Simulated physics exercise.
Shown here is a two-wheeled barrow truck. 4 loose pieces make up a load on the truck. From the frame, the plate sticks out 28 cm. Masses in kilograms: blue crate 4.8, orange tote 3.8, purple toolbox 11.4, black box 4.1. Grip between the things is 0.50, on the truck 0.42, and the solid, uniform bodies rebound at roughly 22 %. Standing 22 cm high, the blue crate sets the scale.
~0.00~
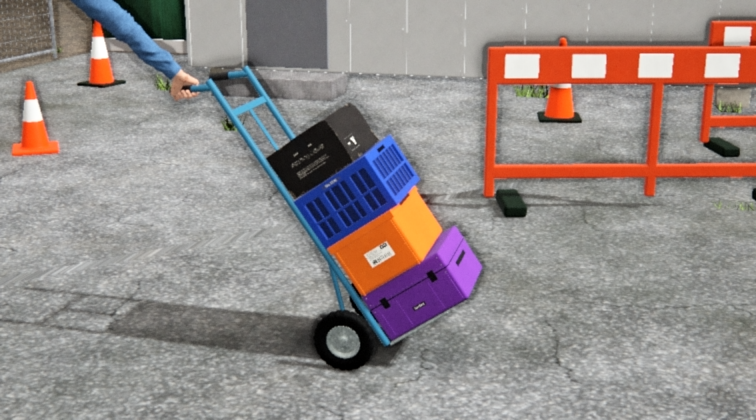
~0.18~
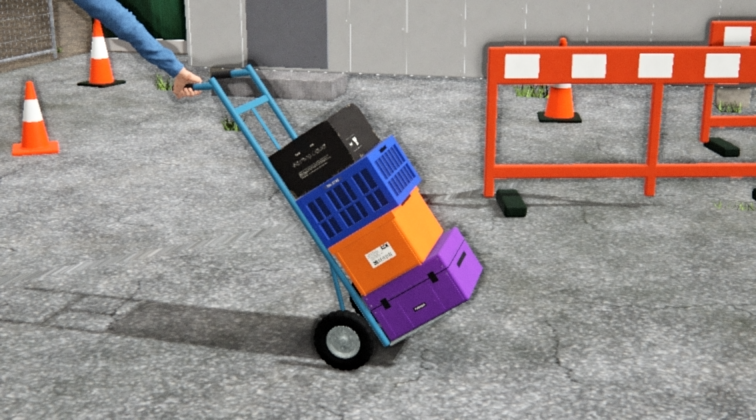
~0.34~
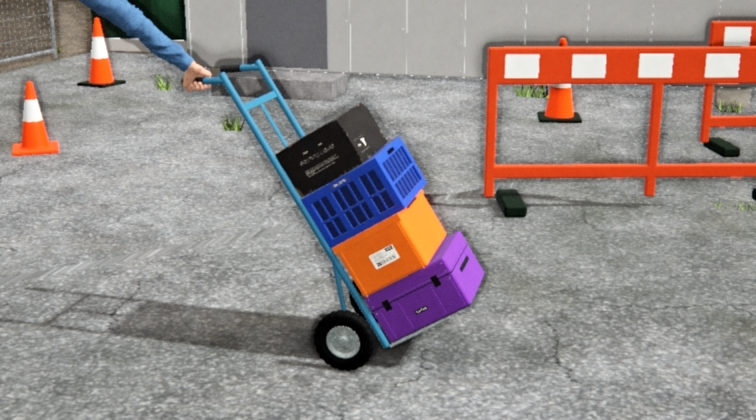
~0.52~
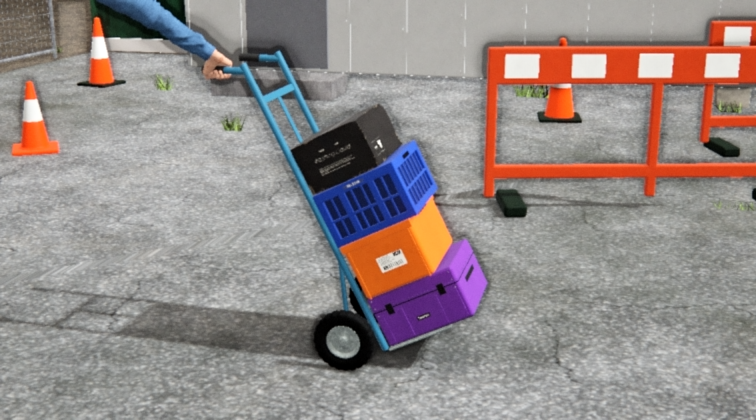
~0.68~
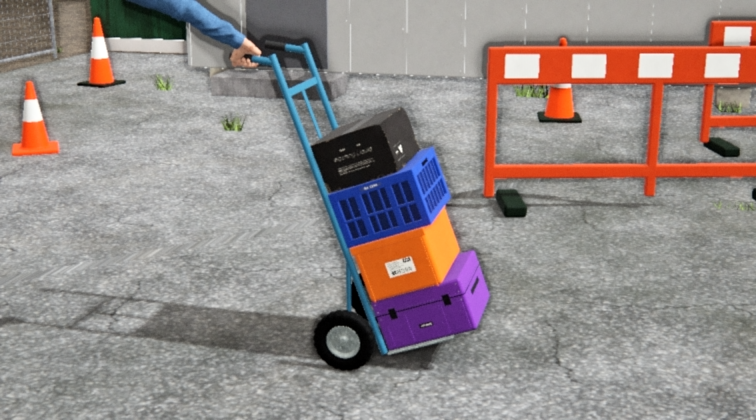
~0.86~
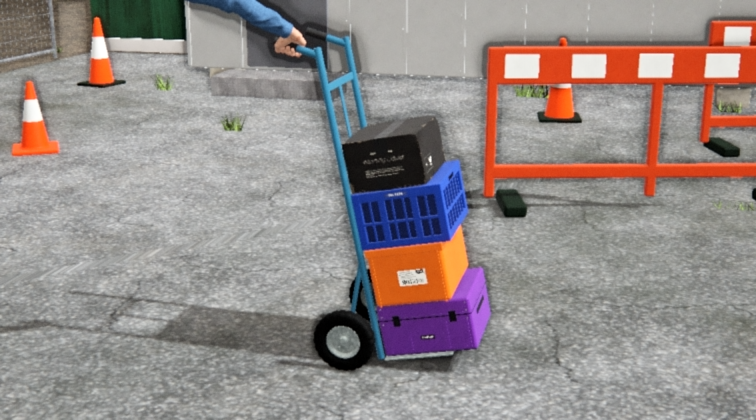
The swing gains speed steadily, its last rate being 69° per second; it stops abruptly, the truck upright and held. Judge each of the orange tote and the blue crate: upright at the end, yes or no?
Orange tote - yes; blue crate - yes.
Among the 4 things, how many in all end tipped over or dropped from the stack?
The tally is 0.
Around 0.96 s, truck 5° back.
Around 1.16 s, truck upright; blue crate shifted 3 cm near (443, 218); orange tote shifted 2 cm near (435, 272); black box tipped 3° against what carries it.
Around 1.26 s, as before.
Around 1.36 s, truck upright.
Finally (1.8 s), all 4 still in place (within 10 cm). Final places as that camera would see them, orange tote near (431, 273), blue crate near (436, 219).
